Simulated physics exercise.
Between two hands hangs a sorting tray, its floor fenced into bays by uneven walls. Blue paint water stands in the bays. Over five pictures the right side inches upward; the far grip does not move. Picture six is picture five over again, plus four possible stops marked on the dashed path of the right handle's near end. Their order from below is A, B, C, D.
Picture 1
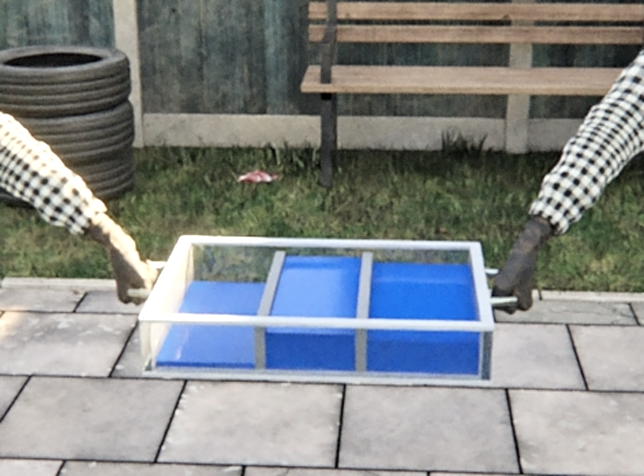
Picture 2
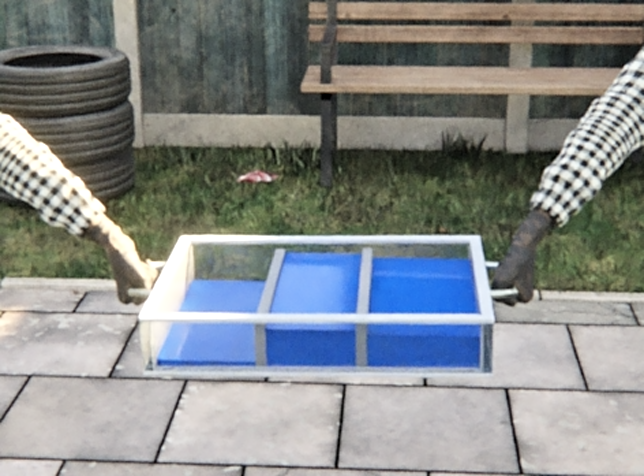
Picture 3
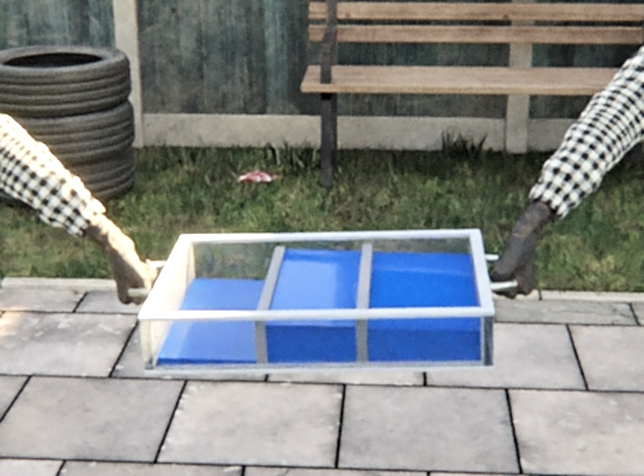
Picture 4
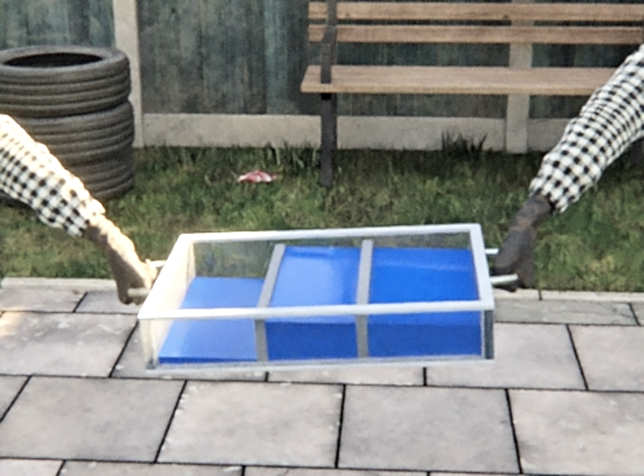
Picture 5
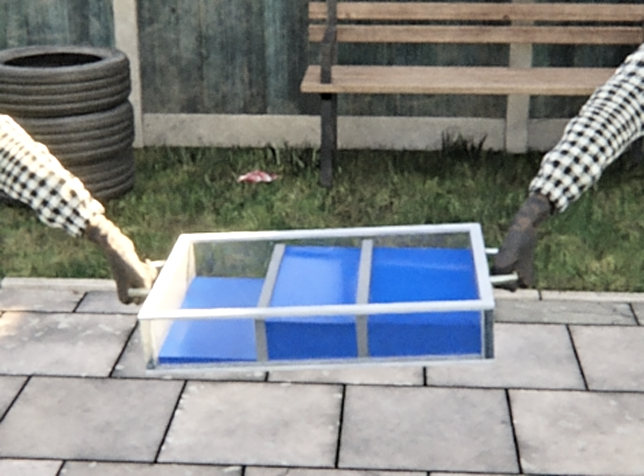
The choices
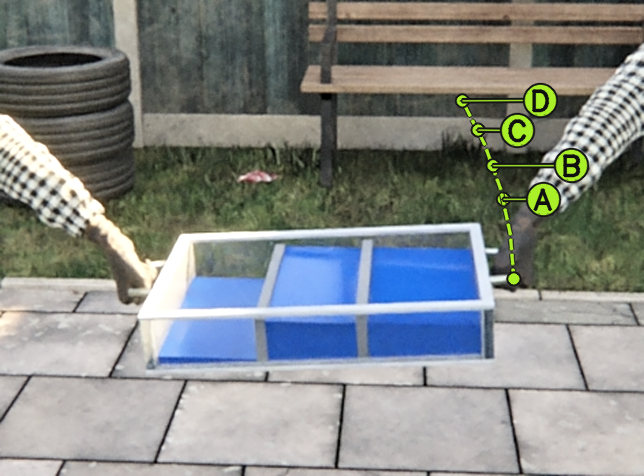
The footage shows two hands in checked sleeves holding a clear, pale-framed tray with three bays of blue liquid above paving; the right hand raises its end slightly, tilting the tray gently down to the left.
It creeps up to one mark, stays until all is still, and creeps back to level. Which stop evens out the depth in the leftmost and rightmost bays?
It is B.
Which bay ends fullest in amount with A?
That is the right bay.
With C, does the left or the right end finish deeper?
The left end bay.
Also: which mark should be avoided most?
That is mark D.
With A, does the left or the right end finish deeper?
The right one.
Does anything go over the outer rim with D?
Yes, some is lost.
On the marked copy, A at (503, 199); B at (493, 165); C at (478, 130); D at (462, 100).
For mark A, the right end bay stands much deeper than the other; nothing spills.
For mark B, the two end bays stand about equally deep; nothing spills.
For mark C, the left end bay stands much deeper than the other; about 7 % goes over the rim.
For mark D, the left end bay stands much deeper than the other; about 23 % goes over the rim.
